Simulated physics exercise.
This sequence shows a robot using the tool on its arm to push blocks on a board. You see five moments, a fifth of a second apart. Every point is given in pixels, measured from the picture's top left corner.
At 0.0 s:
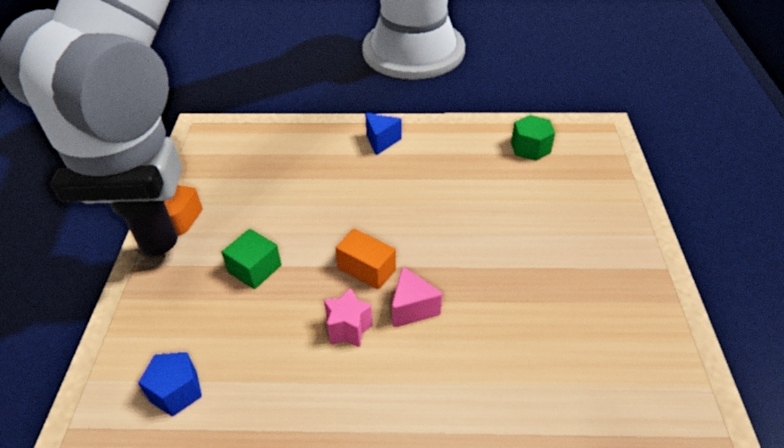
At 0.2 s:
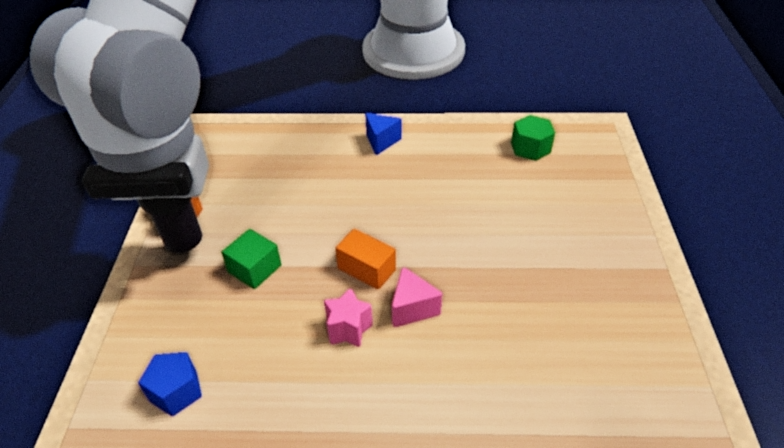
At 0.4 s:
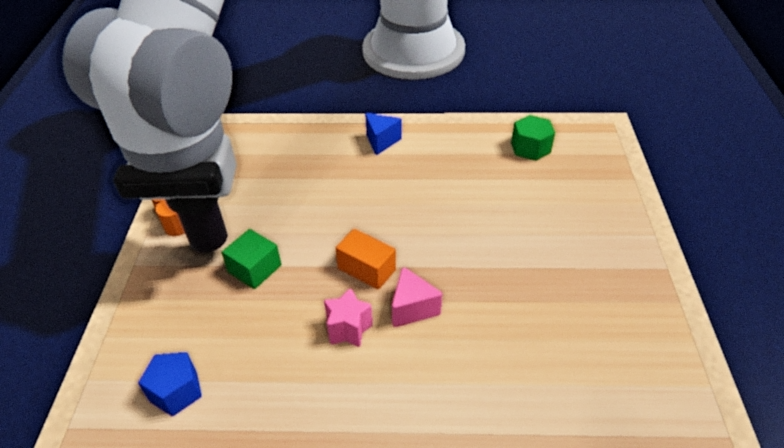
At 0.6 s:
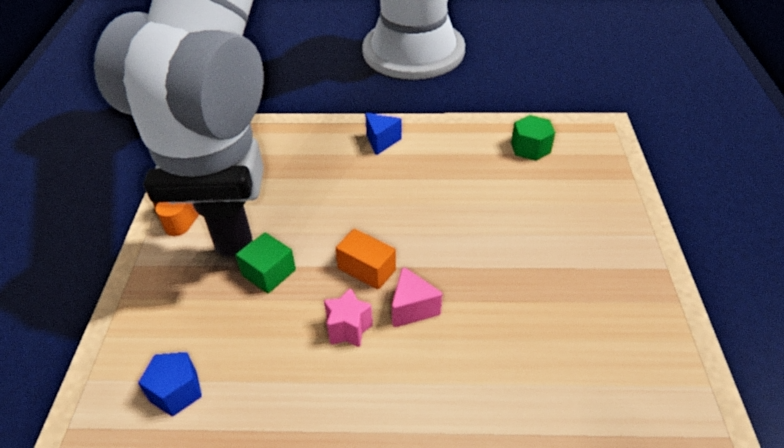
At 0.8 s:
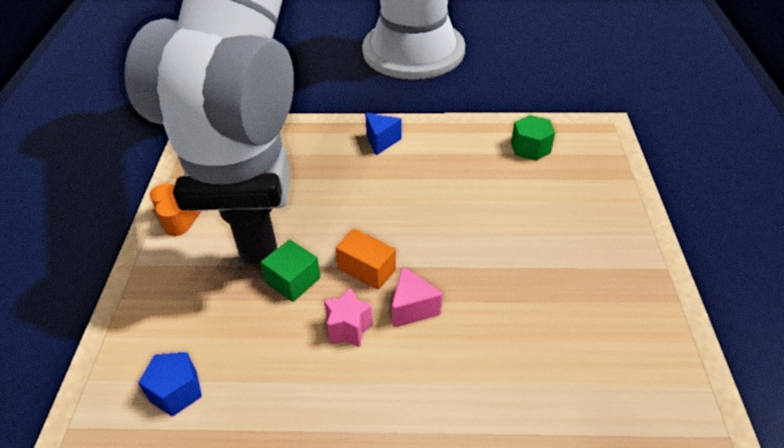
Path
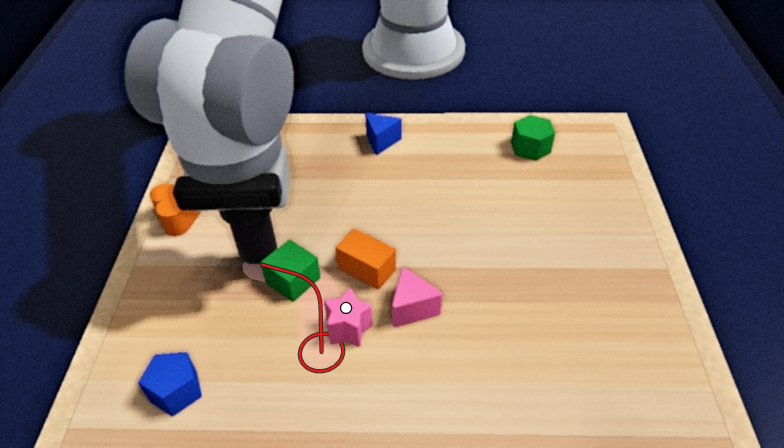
At first, a robot arm holds its black tool near the board's left edge, beside an orange block and left of a green block. The tool moves right until it meets the green block, then pushes it right and slightly down, closer to the orange rectangle and pink star, which stay still.
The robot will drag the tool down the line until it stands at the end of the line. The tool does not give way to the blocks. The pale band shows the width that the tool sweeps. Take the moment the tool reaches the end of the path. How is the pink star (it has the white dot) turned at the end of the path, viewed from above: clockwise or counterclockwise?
The turn is clockwise.
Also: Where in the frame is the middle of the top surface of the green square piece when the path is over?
It will likely be found at (361, 294).
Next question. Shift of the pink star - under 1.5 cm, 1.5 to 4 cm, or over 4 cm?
It ends 1.5 to 4 cm away.
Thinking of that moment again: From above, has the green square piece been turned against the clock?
The answer is yes.
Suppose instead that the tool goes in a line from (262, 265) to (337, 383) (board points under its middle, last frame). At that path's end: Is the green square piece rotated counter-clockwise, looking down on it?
Yes, that is how it ends up.
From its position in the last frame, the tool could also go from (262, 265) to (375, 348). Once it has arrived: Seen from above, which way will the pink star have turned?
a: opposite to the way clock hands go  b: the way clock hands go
I'll go with b - the way clock hands go.
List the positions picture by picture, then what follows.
The first picture shows tip of the tool at (159, 242), middles of tops, green square piece at (249, 247), pink star at (346, 308), orange rectangle at (365, 247).
The second picture shows tool at (183, 239), nothing pushed.
The third picture shows tool at (209, 239), nothing pushed.
The fourth picture shows tool at (234, 243), green square piece at (264, 251).
The fifth picture shows tool at (258, 250), green square piece at (289, 259), pink star at (346, 308), orange rectangle at (365, 247).
The line goes from (262, 265) through (303, 277) and (321, 310) to (322, 352); the dot is on the pink star.
On the path given first. One third of the way, tool at (300, 262); green square piece at (333, 273).
Two thirds of the way, tool at (318, 295); green square piece at (360, 293), turned 35° anticlockwise; pink star at (368, 329), turned 30° clockwise.
At the end, tool at (319, 338); green square piece at (361, 294), turned 45° anticlockwise; pink star at (370, 331), turned 30° clockwise; orange rectangle unmoved.
